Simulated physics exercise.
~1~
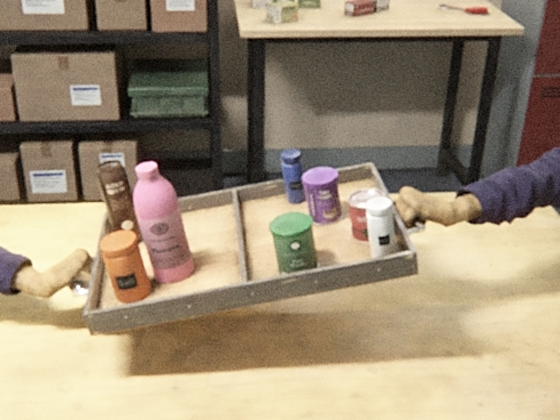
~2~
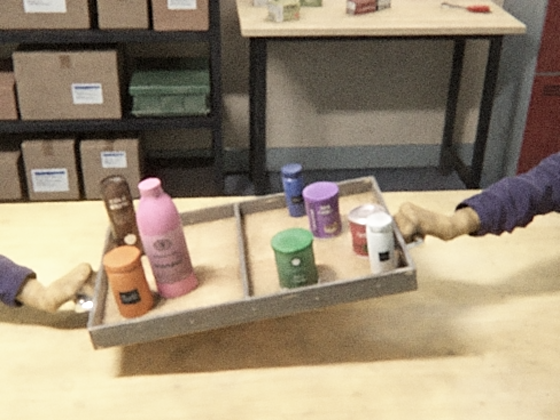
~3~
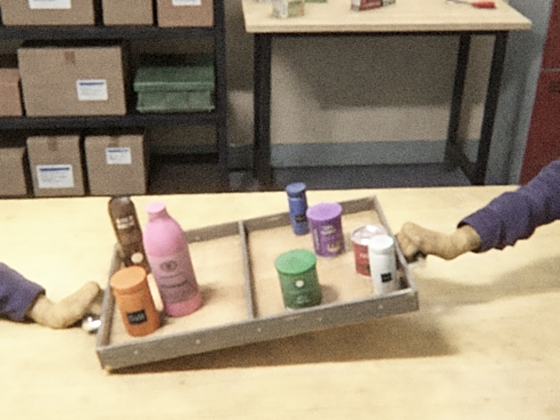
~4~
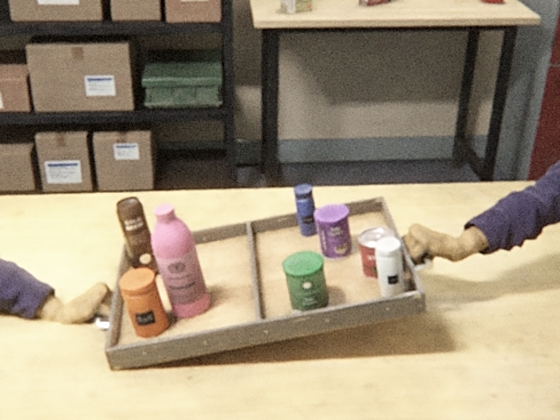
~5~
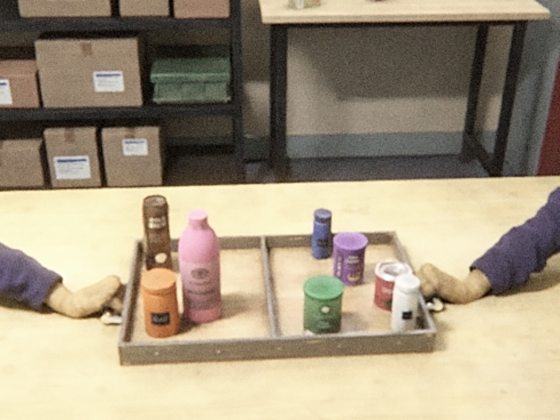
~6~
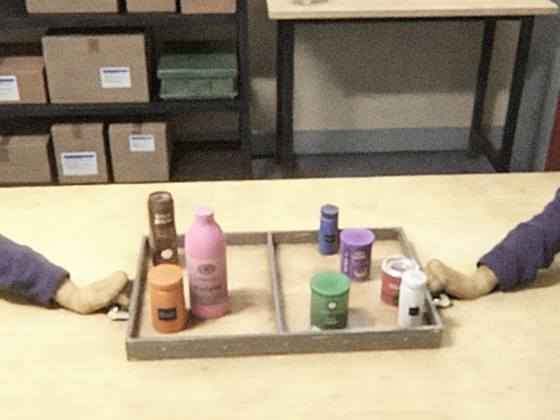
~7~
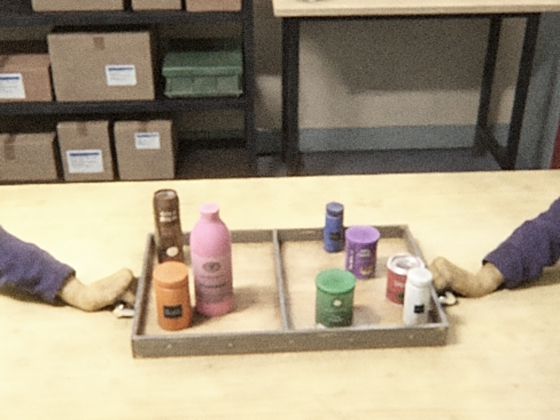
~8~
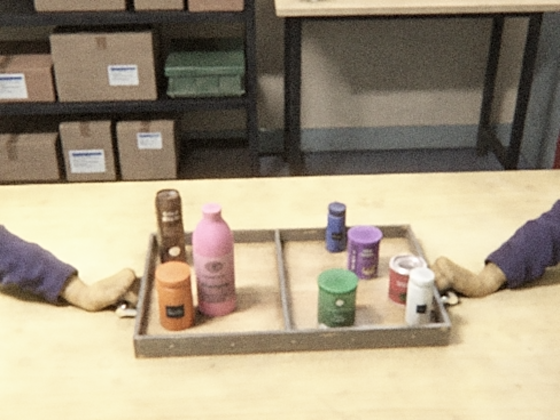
The footage shows two gloved hands lowering a tilted, divided tray of colourful bottles, jars and tins onto a table, its left side lower, until the raised right side comes down and the tray rests flat, with all the containers still standing and the hands beside its ends.
